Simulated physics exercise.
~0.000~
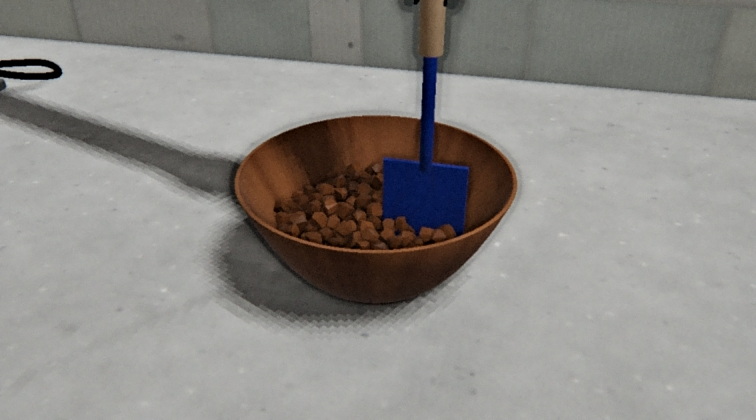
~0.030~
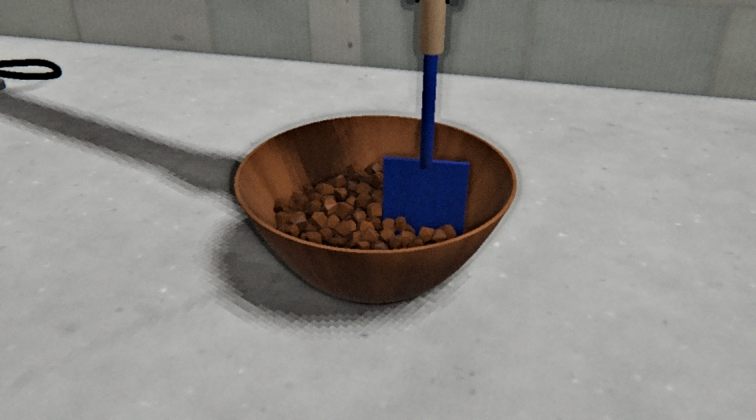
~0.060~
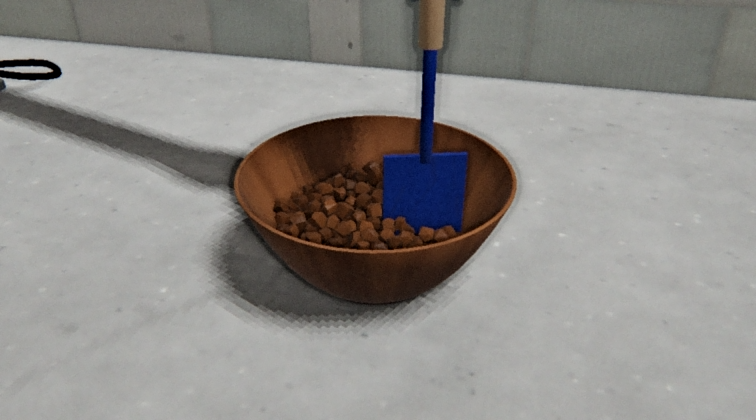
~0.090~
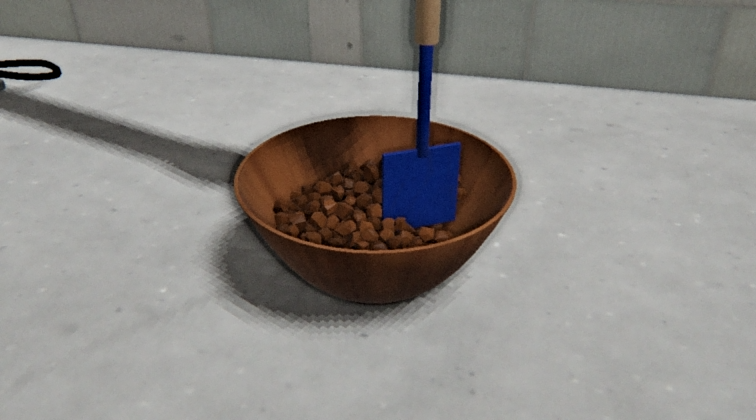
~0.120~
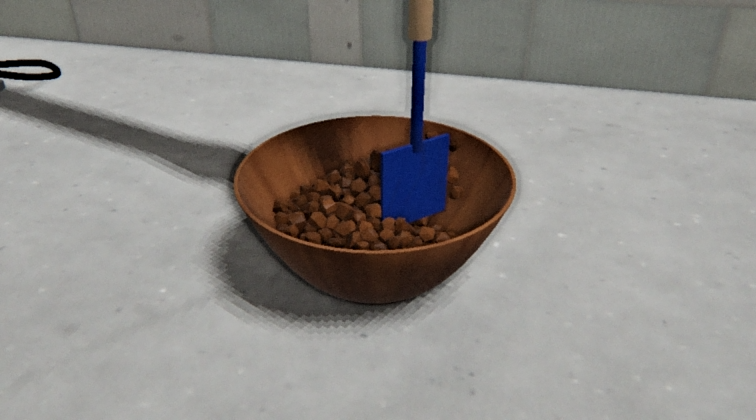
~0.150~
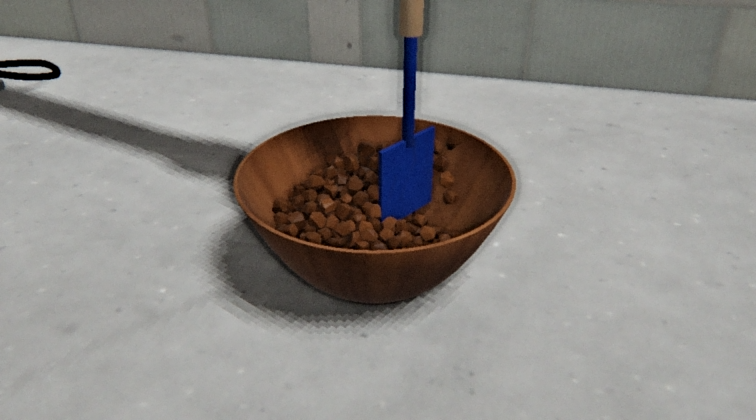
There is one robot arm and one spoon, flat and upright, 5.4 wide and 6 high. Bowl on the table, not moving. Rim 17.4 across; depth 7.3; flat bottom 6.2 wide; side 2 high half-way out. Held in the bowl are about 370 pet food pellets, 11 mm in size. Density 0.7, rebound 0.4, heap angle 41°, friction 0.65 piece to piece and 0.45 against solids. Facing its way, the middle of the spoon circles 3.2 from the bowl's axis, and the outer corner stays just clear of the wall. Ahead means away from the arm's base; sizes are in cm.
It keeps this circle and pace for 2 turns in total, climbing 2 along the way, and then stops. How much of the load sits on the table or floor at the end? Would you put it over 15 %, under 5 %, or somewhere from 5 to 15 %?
I would put it from 5 to 15 %.
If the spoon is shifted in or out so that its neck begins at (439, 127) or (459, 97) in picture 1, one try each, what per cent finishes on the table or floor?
I'd put it at around 10 and 0 percent.
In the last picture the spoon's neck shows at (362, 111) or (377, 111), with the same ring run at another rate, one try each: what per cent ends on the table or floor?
Near 25 in a hundred for the first and near 20 in a hundred for the second.
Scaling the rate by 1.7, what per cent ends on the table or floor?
Estimated share: Close to 20 per cent.
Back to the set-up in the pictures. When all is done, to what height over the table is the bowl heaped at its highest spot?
Roughly 7.0 centimetres.
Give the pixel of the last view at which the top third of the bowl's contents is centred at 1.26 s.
In the last picture it sits around (319, 231).
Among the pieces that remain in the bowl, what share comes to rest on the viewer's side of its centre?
I'd put it at roughly 50 per cent.
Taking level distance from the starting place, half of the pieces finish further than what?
Roughly 7 cm.
After 0.71 s, 321° round, highest piece 10 above the table; 351 in the bowl, 13 on the table or floor, 5 in flight or on the tool.
After 1.26 s, 221° round, highest piece 9 above the table; 333 in the bowl, 34 on the table or floor, 2 in flight or on the tool.
After 1.74 s, 0° round, highest piece 8 above the table; 332 in the bowl, 37 on the table or floor.
After 2.44 s, 0° round, highest piece 8 above the table; 332 in the bowl, 37 on the table or floor.
At rest, 332 in the bowl, 37 on the table or floor. That is 10 % on the table or floor.
